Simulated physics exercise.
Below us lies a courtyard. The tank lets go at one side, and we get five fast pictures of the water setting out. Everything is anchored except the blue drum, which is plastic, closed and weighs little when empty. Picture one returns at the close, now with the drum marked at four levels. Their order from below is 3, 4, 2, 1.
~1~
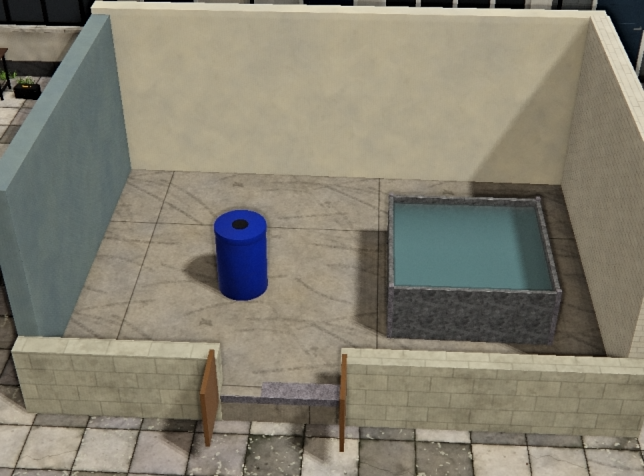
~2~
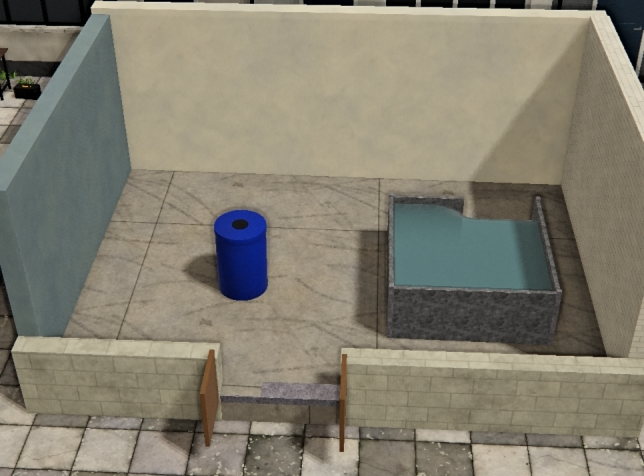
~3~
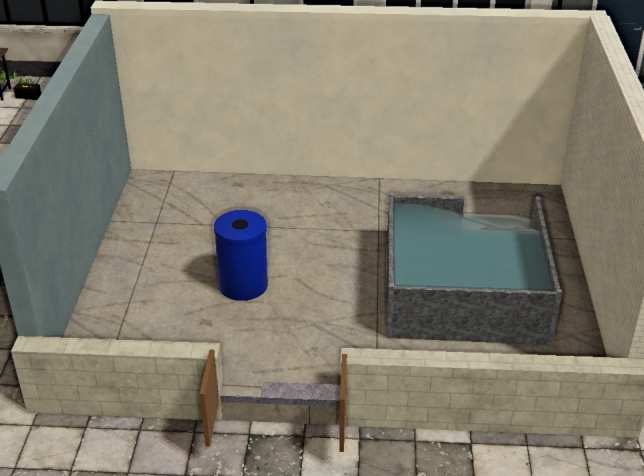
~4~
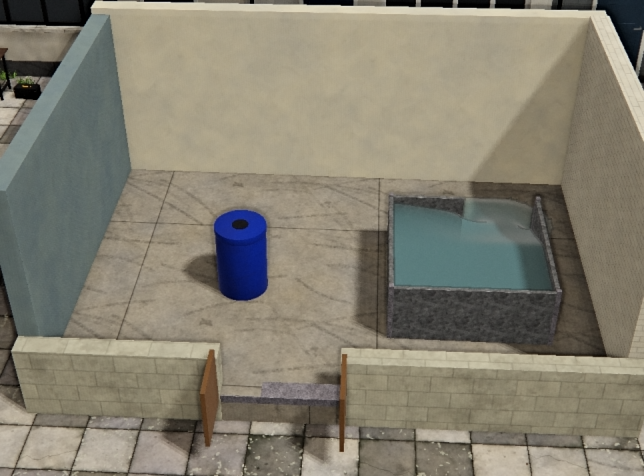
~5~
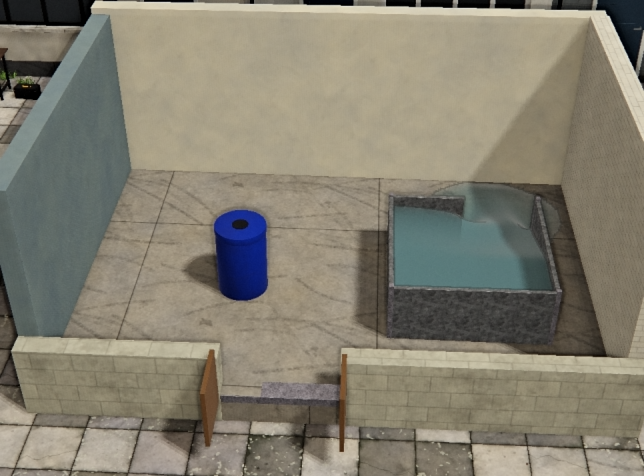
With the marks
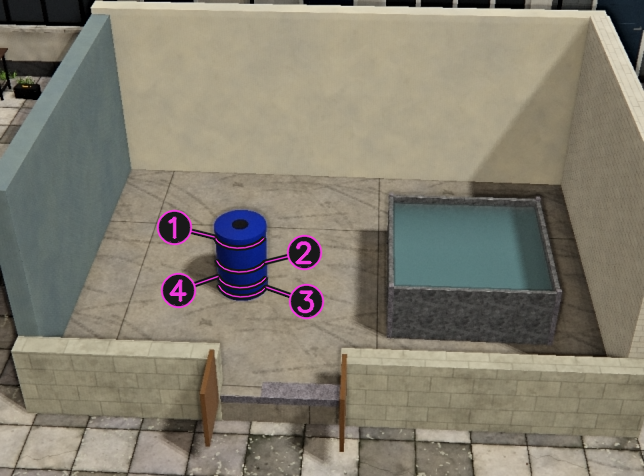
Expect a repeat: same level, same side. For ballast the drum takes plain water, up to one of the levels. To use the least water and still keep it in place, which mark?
3.
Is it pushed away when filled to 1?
No, not at all.
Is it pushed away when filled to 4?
No, not at all.
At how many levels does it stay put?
All four.
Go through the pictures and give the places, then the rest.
Lid of the blue drum at (239, 225); tank full, its middle at (469, 246); open gate at (281, 349), in the first picture.
Water covers 2 % of the ground, mostly out of sight from here, in the second picture.
Water covers 3 % of the ground, mostly out of sight from here, in the third picture.
Water covers 6 % of the ground, mostly out of sight from here, in the fourth picture.
Lid of the blue drum at (239, 225); 9 % of the ground wet, in view closest to the drum at (443, 193), in the fifth picture.
On the marked copy, 1 at (237, 248); 2 at (238, 272); 3 at (240, 296); 4 at (239, 287); from the bottom up 3, 4, 2, 1.
With 1, it does not move.
With 2, it does not move.
With 3, it does not move.
With 4, it does not move.
